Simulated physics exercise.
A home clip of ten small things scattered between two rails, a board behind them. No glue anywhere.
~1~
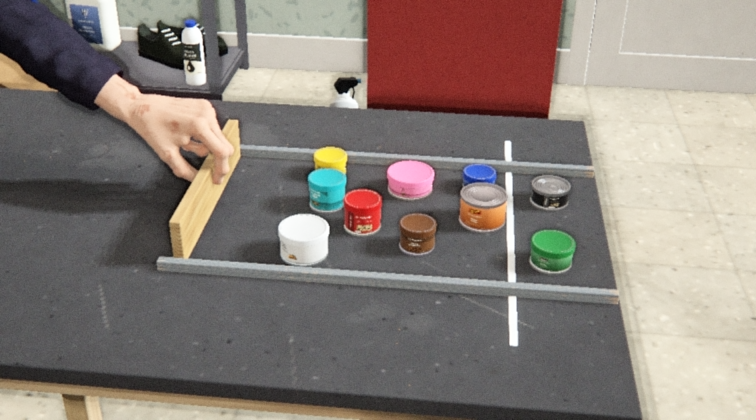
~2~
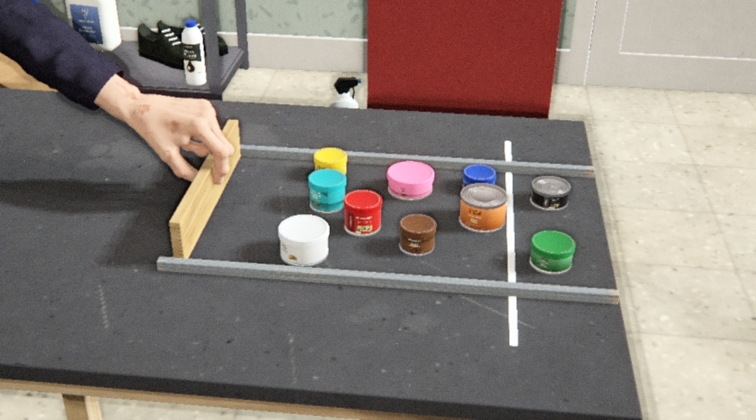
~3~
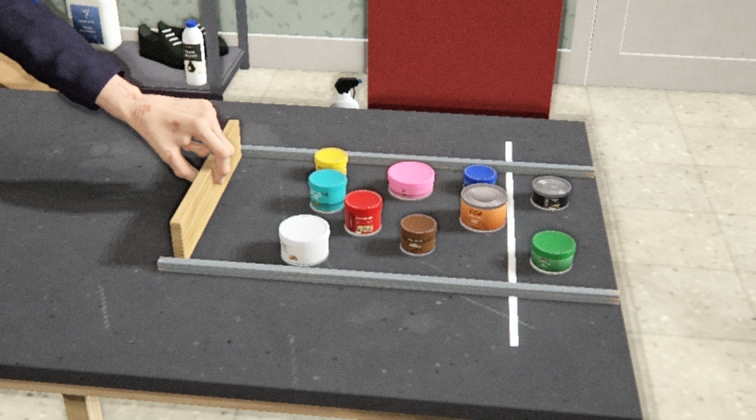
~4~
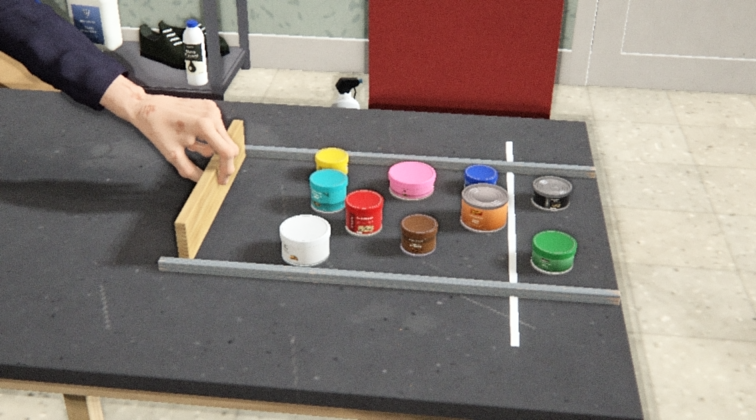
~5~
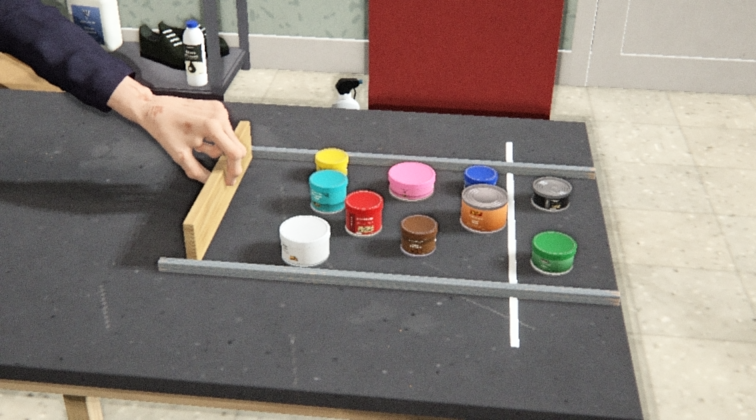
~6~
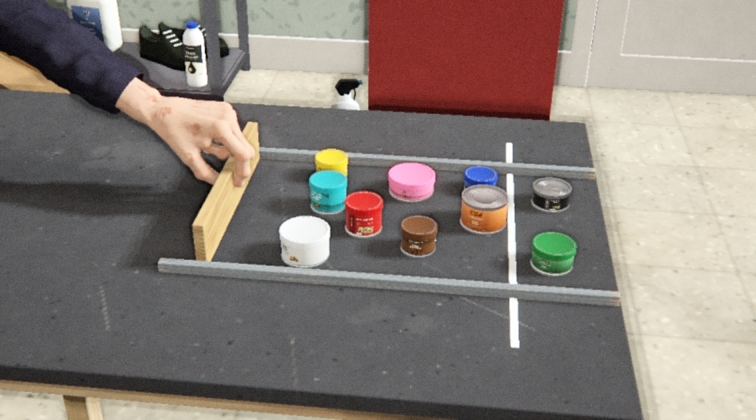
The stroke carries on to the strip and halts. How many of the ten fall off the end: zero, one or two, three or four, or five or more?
Outcome: The number that fall off is zero.
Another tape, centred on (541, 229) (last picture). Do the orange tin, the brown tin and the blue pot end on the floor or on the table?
The orange tin is kept; the brown tin stays on; the blue pot does not fall.
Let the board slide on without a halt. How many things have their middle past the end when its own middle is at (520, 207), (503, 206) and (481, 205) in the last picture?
In that order 0, 0 and 0.
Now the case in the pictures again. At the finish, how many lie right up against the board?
The number is 5.
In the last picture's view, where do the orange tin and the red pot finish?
The orange tin at (572, 220), the red pot at (532, 231).
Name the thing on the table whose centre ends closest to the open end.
The green tin.
Early on, none off yet; black tin at rest near (551, 195); green tin at rest near (553, 254); orange tin at rest near (484, 210).
Finally, the number that fall off is zero.
